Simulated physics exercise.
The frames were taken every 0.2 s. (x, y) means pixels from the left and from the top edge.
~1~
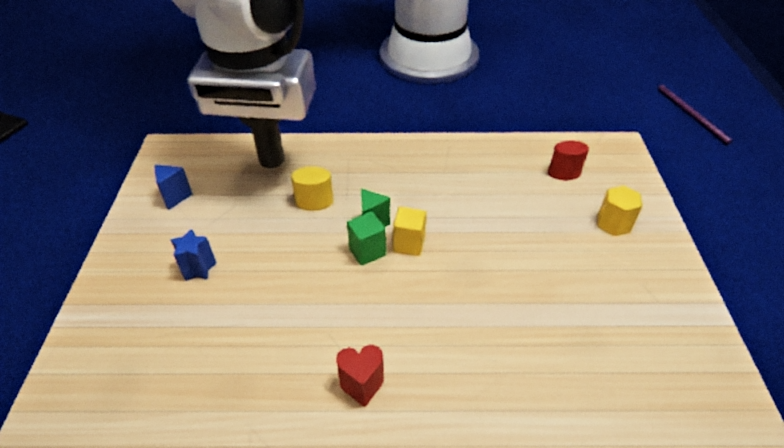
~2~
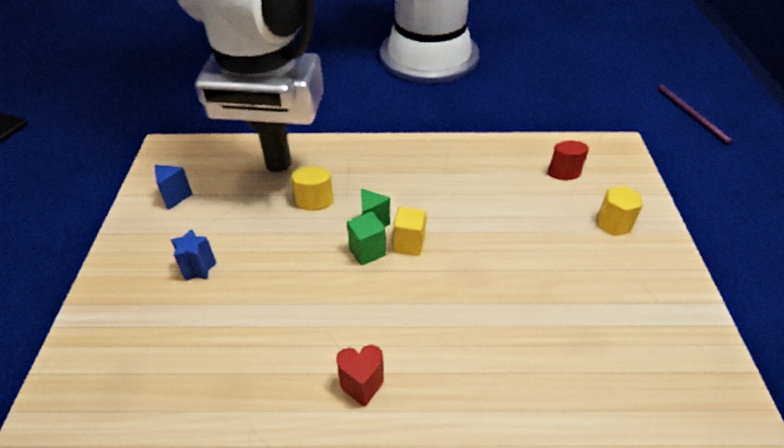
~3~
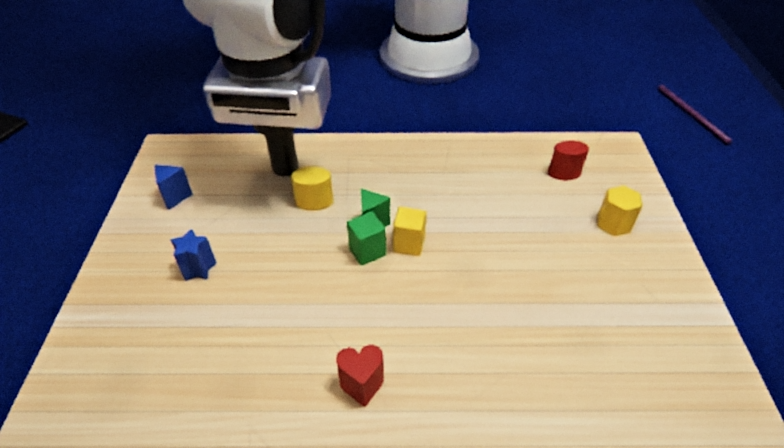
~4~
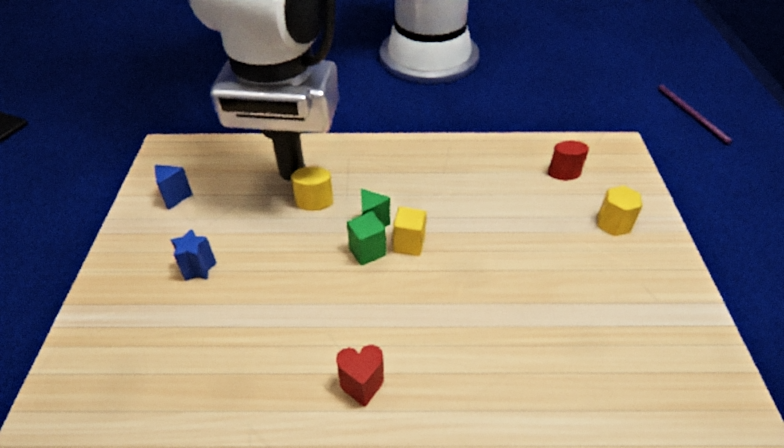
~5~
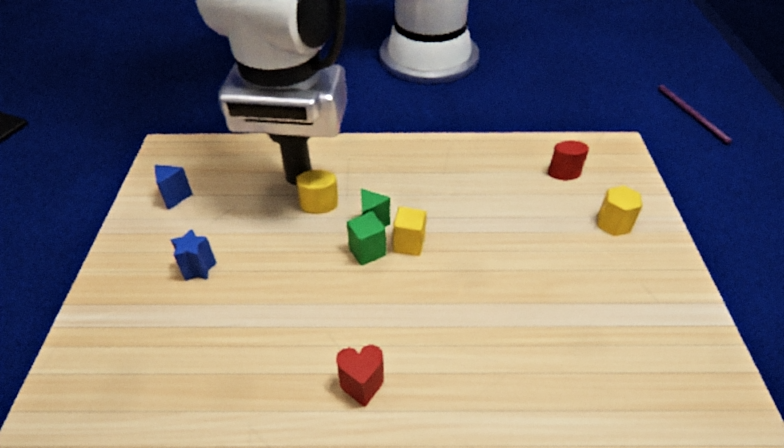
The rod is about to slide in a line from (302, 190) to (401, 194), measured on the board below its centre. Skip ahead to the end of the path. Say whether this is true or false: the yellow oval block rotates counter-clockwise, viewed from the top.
Answer: False.
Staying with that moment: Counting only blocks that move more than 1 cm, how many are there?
I predict one.
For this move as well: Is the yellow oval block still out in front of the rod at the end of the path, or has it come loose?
It slips away.
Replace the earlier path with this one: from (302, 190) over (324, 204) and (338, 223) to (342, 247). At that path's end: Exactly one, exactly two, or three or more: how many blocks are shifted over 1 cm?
The push moves three or more blocks more than 1 cm.
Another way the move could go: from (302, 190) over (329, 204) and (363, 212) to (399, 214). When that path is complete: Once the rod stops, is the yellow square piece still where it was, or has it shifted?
It is carried off its spot.
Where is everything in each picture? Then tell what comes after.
The first picture shows tip of the rod (272, 160), middles of tops, yellow oval block (311, 174), green triangle (371, 199).
The second picture shows rod (279, 164), nothing pushed.
The third picture shows rod (286, 168), nothing pushed.
The fourth picture shows rod (292, 172), nothing pushed.
The fifth picture shows rod (299, 177), yellow oval block (316, 178), green triangle (371, 199).
What follows on the original path. One third of the way, rod (334, 179); yellow oval block (340, 186), turned 45° clockwise.
Two thirds of the way, rod (369, 180); yellow oval block (348, 188), turned 75° clockwise.
At the end, rod (401, 181); yellow oval block (348, 188), turned 75° clockwise; green triangle unmoved.
